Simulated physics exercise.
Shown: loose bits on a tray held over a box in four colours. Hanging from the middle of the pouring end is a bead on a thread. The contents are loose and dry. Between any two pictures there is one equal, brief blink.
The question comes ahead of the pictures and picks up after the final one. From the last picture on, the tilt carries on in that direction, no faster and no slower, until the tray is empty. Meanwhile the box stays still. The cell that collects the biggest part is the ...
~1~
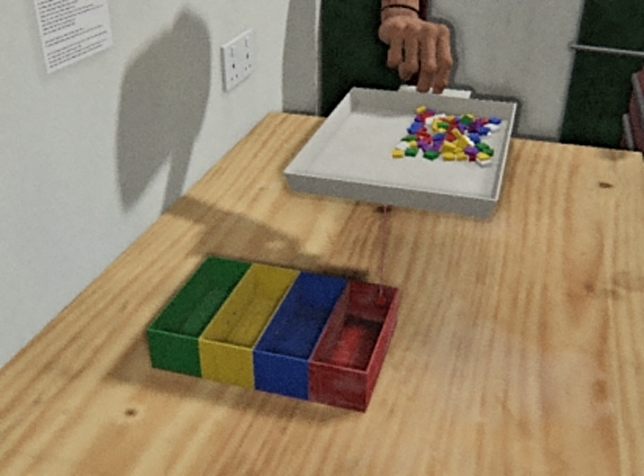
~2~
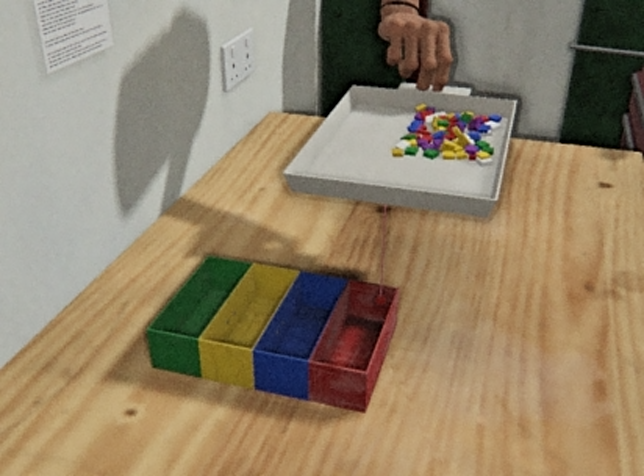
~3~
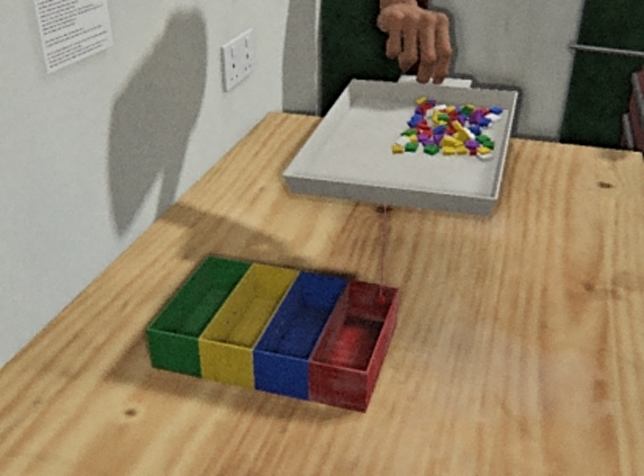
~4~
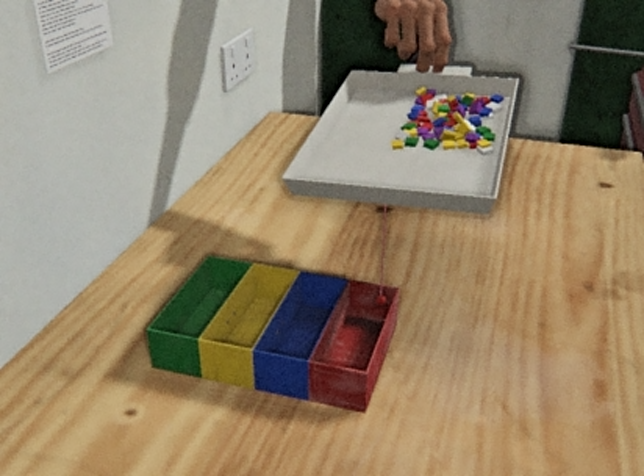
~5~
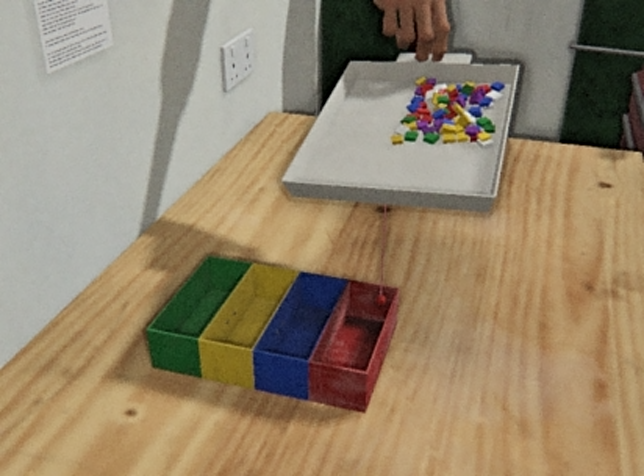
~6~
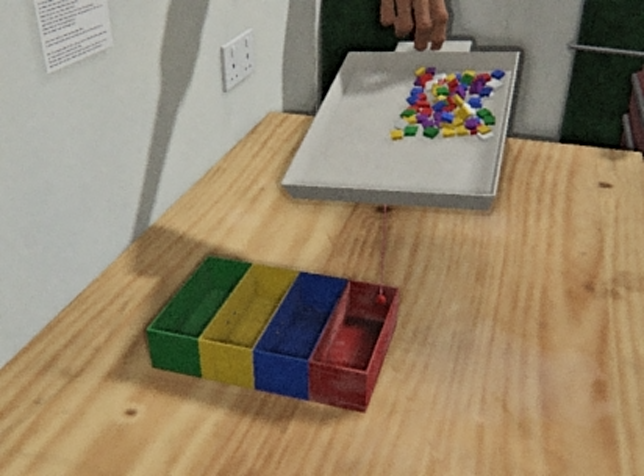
... Blue one.
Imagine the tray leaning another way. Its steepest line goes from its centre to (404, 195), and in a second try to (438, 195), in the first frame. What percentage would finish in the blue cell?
First some 0, then 0 per cent.
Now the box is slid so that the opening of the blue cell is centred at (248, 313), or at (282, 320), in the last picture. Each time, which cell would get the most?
For the first spot I'd say the red one, and for the second spot blue.
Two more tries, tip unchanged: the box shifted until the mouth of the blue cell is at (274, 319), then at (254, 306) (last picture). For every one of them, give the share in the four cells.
You'd get 100 per cent first and 90 per cent second.
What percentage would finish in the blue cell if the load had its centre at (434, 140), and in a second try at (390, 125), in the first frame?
In order, about 70 and 70 in a hundred.
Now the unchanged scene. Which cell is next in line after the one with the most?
Second place: The red one.
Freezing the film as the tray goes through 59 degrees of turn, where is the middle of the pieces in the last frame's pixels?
Somewhere about pixel (330, 192).
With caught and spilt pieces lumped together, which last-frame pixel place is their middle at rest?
(301, 345).
Shortly afterwards, tray tipped steeply; all but a few on the tray; a little falling or outside the box.
Next, tray tipped right over; near two thirds on the tray; near a quarter in the blue cell; only a few in the red cell; only a few in the yellow cell; near a quarter falling or outside the box.
Some moments later, tray tipped past a quarter turn; the bulk in the blue cell; near a quarter in the red cell; a little in the yellow cell.
In the end, tray tipped past a quarter turn; the bulk in the blue cell; near a quarter in the red cell; a little in the yellow cell; none at all in the green cell.
